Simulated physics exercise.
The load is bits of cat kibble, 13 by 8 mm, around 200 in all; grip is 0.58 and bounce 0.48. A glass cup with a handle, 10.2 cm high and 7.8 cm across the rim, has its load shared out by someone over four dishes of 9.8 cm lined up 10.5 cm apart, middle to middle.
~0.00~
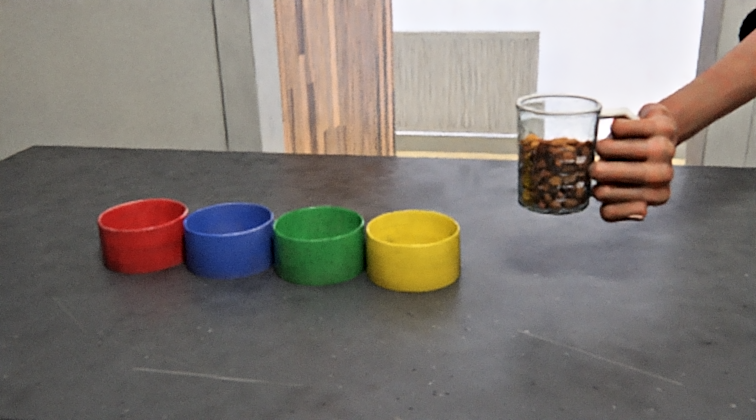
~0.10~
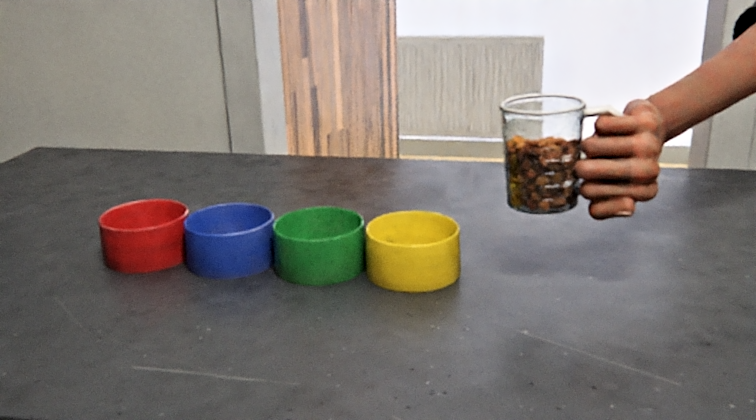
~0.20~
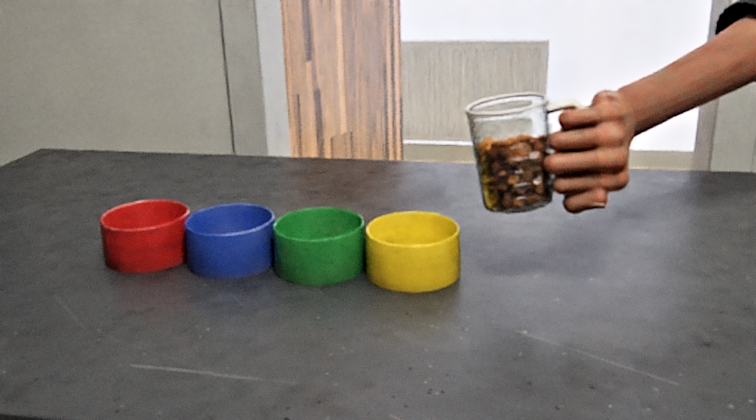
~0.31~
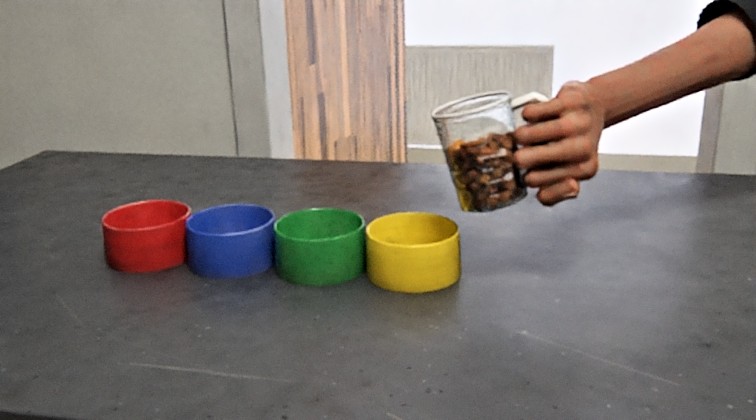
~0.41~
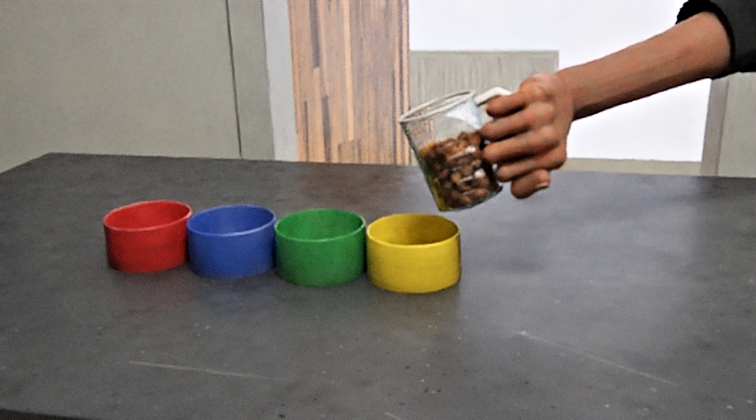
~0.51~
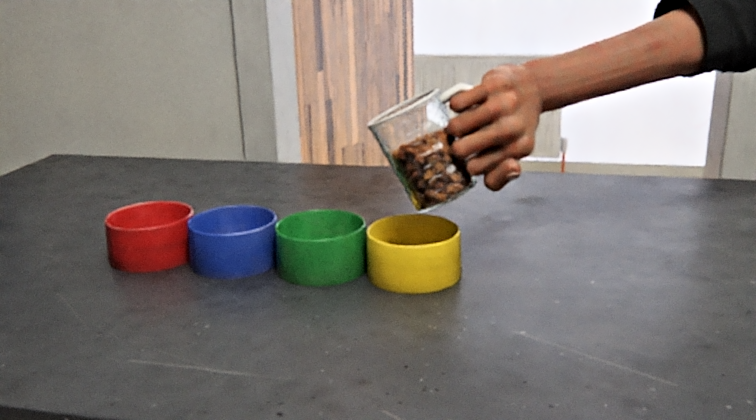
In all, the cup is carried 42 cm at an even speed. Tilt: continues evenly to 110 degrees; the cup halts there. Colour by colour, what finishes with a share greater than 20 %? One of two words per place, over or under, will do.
One by one: Red: Share greater than a fifth; blue: Share not greater than a fifth; green: Share not greater than a fifth; yellow: Share not greater than a fifth; counter: Share not greater than a fifth.
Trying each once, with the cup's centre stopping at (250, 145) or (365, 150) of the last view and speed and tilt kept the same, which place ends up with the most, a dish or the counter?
Blue, then green.
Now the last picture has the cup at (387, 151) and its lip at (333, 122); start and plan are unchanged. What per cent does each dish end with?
Dish by dish: Red 100 percent, blue 0 percent, green 0 percent, yellow 0 percent.
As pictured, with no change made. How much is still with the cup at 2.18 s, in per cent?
It should be near 75 per cent.
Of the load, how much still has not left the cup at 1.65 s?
Roughly 95 in a hundred.
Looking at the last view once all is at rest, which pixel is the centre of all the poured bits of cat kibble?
Estimated resting centre: Around (146, 236).
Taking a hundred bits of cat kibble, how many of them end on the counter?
Close to 5 per cent, give or take.
After 1.20 s, tilt 66 degrees; cup holds 100 %.
After 1.65 s, tilt 92 degrees; cup holds 95 %.
After 2.18 s, tilt 110 degrees; cup holds 75 %, red 25 %.
At rest (4.2 s), red 95 %, blue 0 %, green 0 %, yellow 0 %, counter 5 %, cup 5 %.
